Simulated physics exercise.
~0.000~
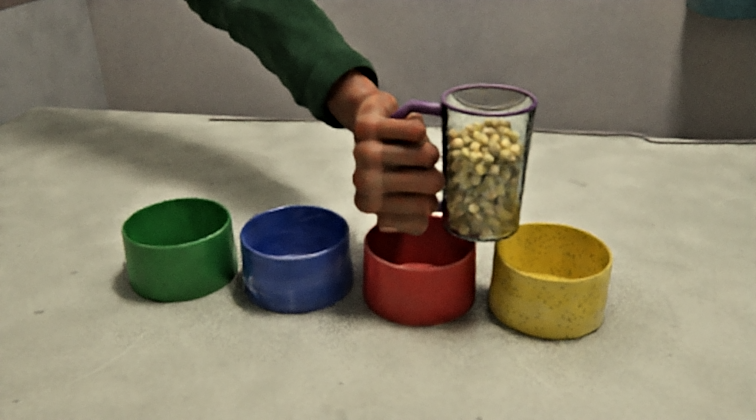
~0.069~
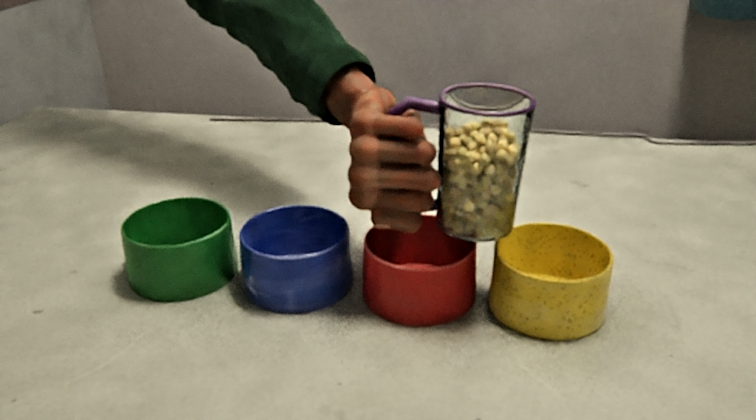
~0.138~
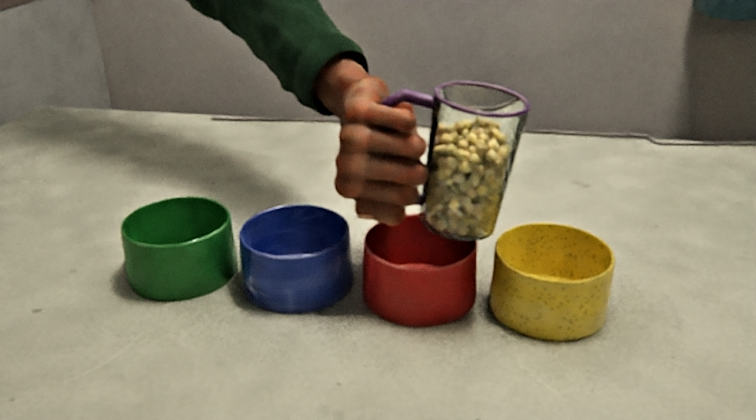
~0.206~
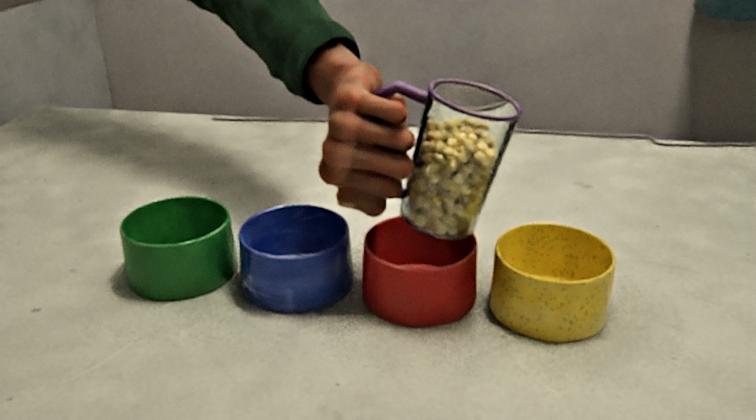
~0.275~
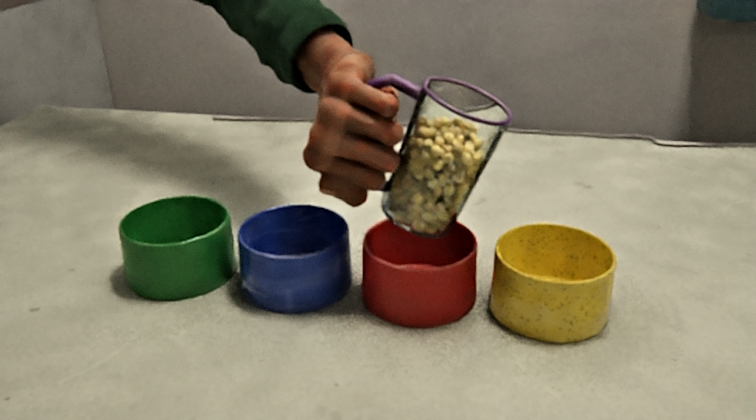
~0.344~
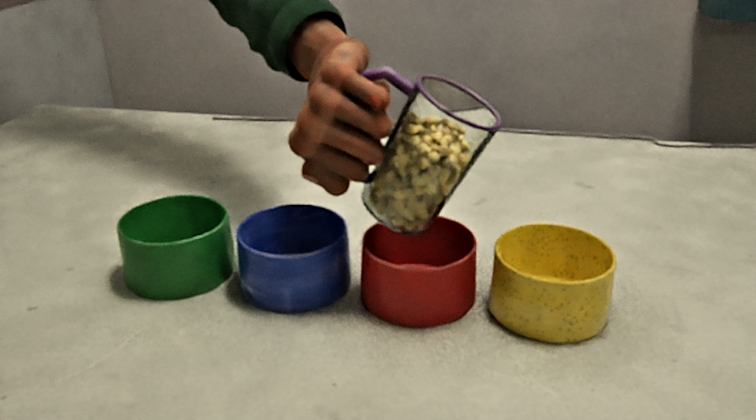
A hand in a green sleeve moved a clear, purple-rimmed cup of pale beans slowly leftward above four colored dishes, steadily tilting it to the right as it passed over the red one.
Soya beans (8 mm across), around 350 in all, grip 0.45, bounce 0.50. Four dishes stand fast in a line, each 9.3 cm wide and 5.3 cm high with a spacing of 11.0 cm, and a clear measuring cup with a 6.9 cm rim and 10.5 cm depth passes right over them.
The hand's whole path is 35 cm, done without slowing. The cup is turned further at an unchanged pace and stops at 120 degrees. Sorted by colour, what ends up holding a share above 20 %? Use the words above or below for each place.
Red: Below; blue: Above; green: Below; yellow: Below; counter: Below.
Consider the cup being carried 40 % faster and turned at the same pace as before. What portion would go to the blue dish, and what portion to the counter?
Blue: 10; counter: 10.
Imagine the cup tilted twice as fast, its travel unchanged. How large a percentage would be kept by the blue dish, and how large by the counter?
Blue: 10, counter: 10.
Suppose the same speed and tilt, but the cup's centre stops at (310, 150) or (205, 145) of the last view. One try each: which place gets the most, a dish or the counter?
First try: Red; second try: Blue.
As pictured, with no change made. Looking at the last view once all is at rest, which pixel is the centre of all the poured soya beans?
Near (291, 258).
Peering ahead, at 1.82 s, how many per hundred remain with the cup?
It works out to about 0 per cent of the load.
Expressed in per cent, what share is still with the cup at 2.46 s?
About 0 percent of the load.
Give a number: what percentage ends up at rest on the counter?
Close to 5 per cent, give or take.
After 1.23 s, tilt 111 degrees; cup holds 90 %, blue 5 %.
After 1.82 s, tilt 120 degrees; cup holds 0 %, blue 90 %.
After 2.46 s, tilt 120 degrees; cup holds 0 %, blue 90 %.
At rest (2.8 s), red 0 %, blue 90 %, green 0 %, yellow 0 %, counter 5 %.
